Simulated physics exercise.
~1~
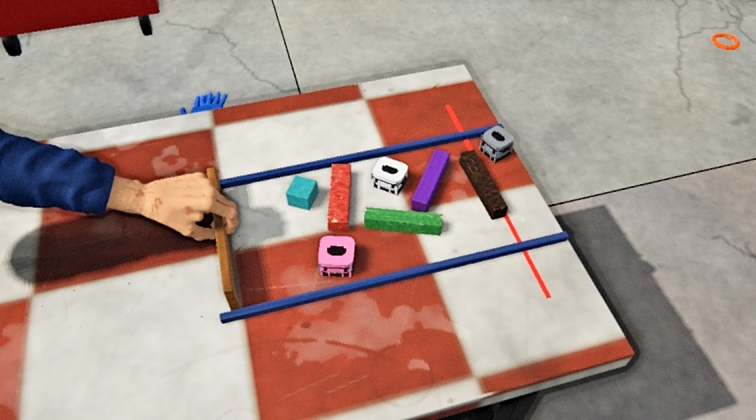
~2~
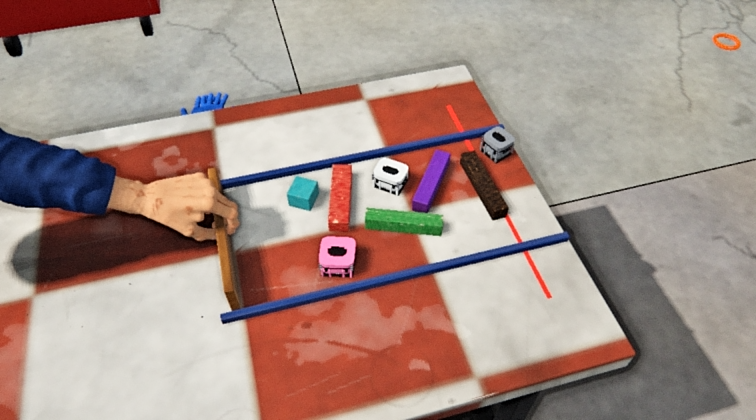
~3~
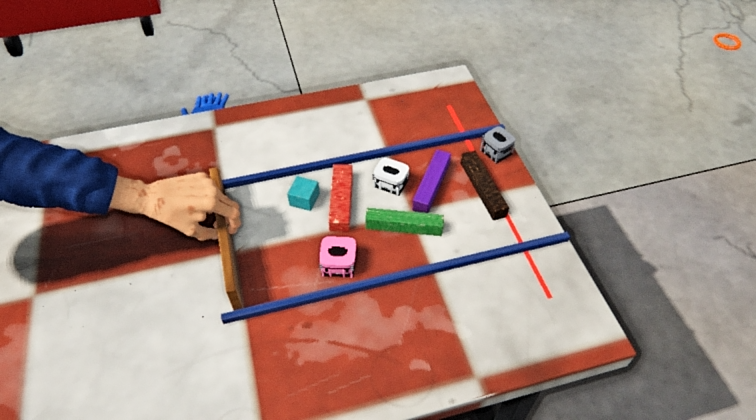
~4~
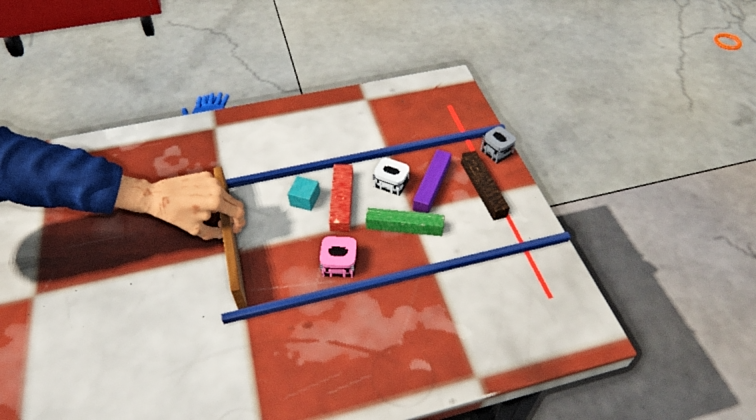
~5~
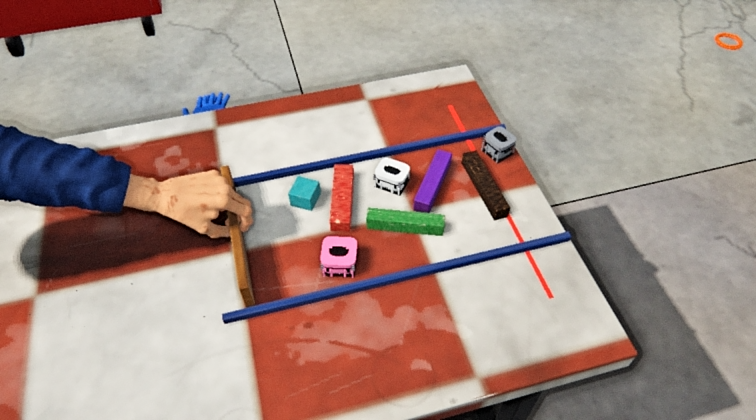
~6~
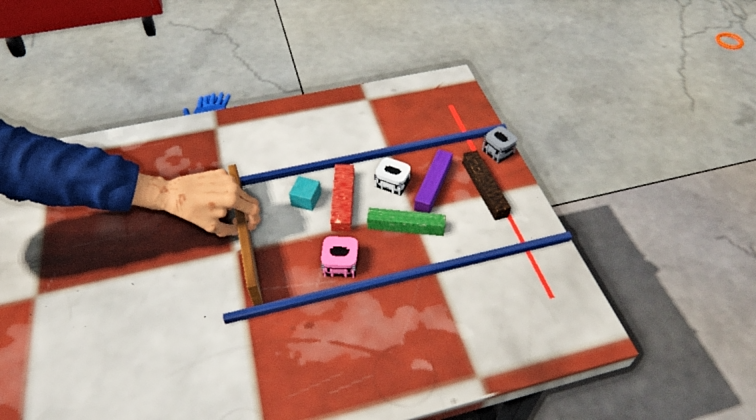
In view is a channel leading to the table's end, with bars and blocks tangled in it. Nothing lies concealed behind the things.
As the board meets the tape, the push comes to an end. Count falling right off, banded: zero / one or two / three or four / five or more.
The push clears off a handful of three or four.
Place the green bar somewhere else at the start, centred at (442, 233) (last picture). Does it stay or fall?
Lab note: It goes off the edge.
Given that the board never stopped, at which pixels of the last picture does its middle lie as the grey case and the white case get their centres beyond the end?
Roughly at (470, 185) and roughly at (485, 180).
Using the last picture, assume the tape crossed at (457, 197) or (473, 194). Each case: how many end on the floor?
0, then 2.
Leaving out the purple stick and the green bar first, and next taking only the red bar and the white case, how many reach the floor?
The counts would be 3 and 2.
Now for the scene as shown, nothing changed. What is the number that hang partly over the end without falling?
Expected count: 2.
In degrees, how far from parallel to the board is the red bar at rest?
Roughly 35° out of line.
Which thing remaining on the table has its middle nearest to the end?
The green bar.
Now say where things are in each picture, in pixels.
Grey case (497, 144); black bar (482, 184); purple stick (431, 181); board (223, 236); tape (492, 189), in the first picture.
Black bar (483, 184); red bar (341, 197), in the second picture.
Purple stick (432, 181); white case (391, 177), in the third picture.
Grey case (499, 145); turquoise block (304, 193), in the fourth picture.
Black bar (485, 184); board (237, 233), in the fifth picture.
Grey case (500, 144); black bar (485, 184); purple stick (434, 181); board (244, 232); tape (495, 189), in the sixth picture.
Early on, none off yet; grey case at rest near (500, 144); black bar at rest near (485, 184); purple stick at rest near (434, 181).
A while later, none off yet; grey case at rest near (502, 144); black bar travelled a little near (496, 183); purple stick travelled a little near (468, 182).
Further along, none off yet; grey case travelled about its own width near (512, 138); black bar travelled about its own width near (540, 183); purple stick travelled about its own width near (525, 176).
Finally, the number that fall off is three or four; lost, white case, purple stick, black bar and grey case.
